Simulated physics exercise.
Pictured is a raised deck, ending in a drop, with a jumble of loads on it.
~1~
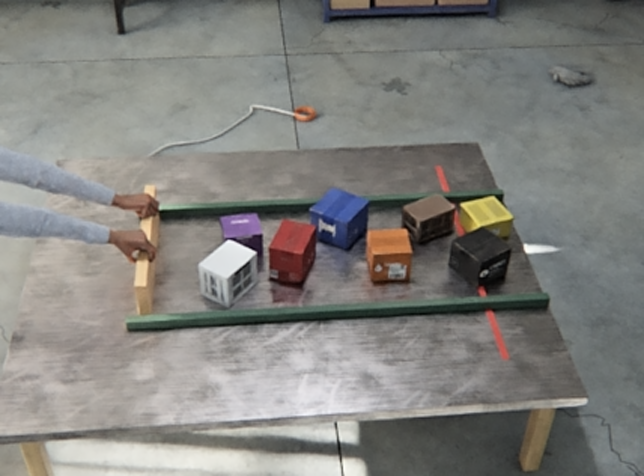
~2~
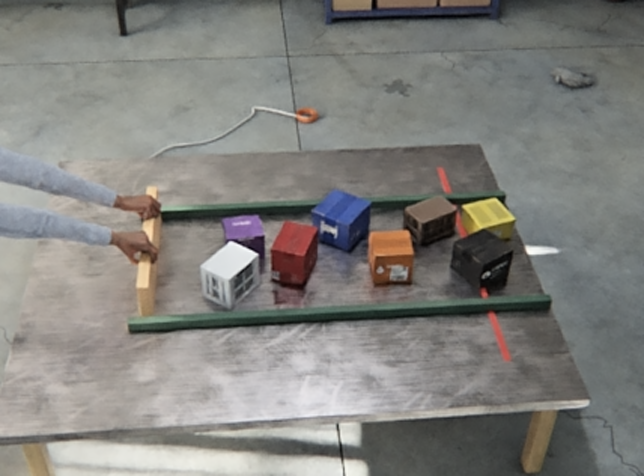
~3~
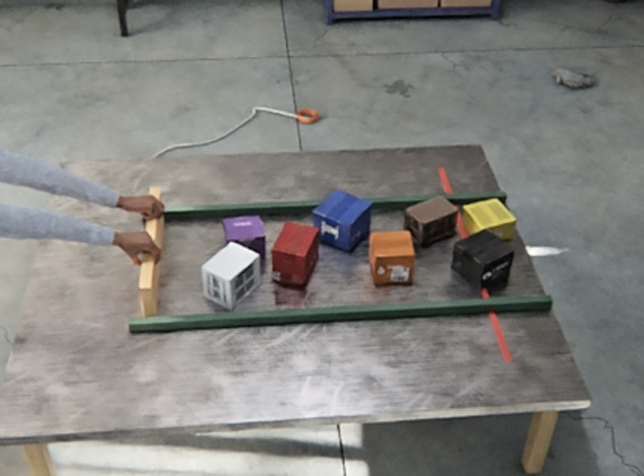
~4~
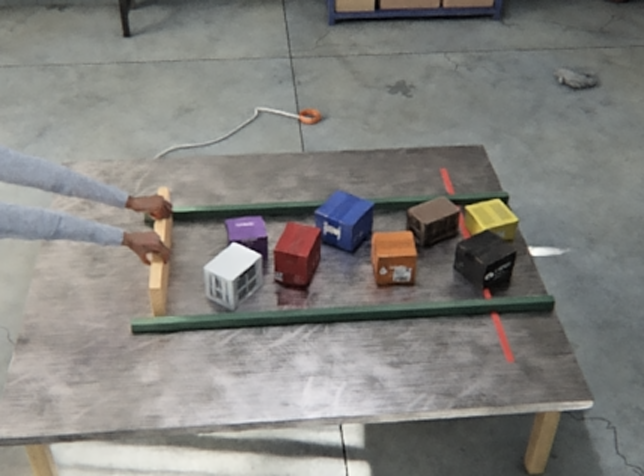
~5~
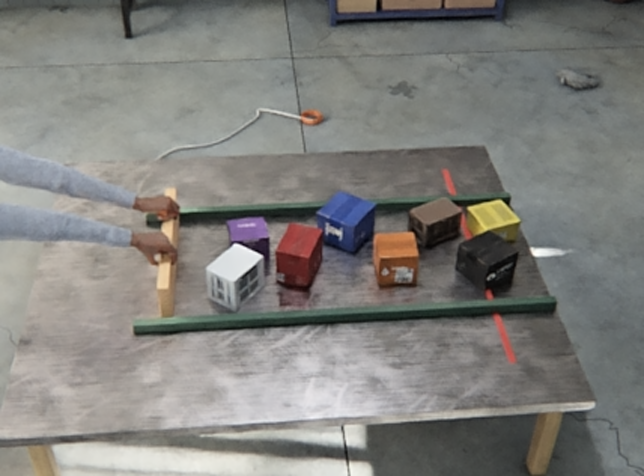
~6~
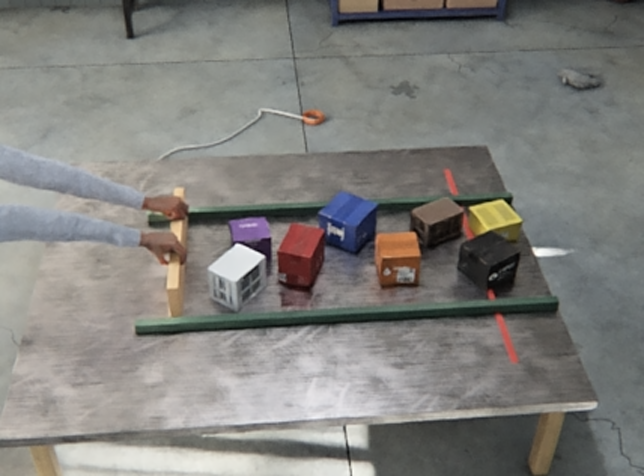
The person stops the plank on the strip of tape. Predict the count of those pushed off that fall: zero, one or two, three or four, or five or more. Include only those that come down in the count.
The count is three or four.
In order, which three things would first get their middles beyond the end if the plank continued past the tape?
Yellow tote, brown crate, black box.
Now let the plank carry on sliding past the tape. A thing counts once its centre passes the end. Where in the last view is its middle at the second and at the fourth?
Near (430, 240) first, near (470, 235) second.
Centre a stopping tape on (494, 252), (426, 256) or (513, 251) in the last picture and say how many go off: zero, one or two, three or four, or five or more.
Going through the places as listed, I'd say 5 or more, then 1 or 2, then five or over.
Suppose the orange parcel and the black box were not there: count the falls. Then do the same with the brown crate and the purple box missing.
The first removal gives 2, the second gives 2.
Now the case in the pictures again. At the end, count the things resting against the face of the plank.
I count 2 of them.
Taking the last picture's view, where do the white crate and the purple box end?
Roughly (512, 268), and the other roughly (490, 226).
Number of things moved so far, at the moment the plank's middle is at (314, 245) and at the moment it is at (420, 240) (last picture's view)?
I make it 5 at the first spot and 8 at the other.
Soon after, none off yet; yellow tote at rest near (494, 224); black box at rest near (488, 260); brown crate at rest near (437, 222).
Then, none off yet; yellow tote moving near (496, 224); black box at rest near (488, 260); brown crate moved a little near (450, 221).
Further on, one off so far; yellow tote on the ground near (555, 295); black box moved about its own width near (515, 253); brown crate moved well along near (516, 218).
At rest, the number that fall off is three or four; fallen, orange parcel, brown crate, black box and yellow tote.
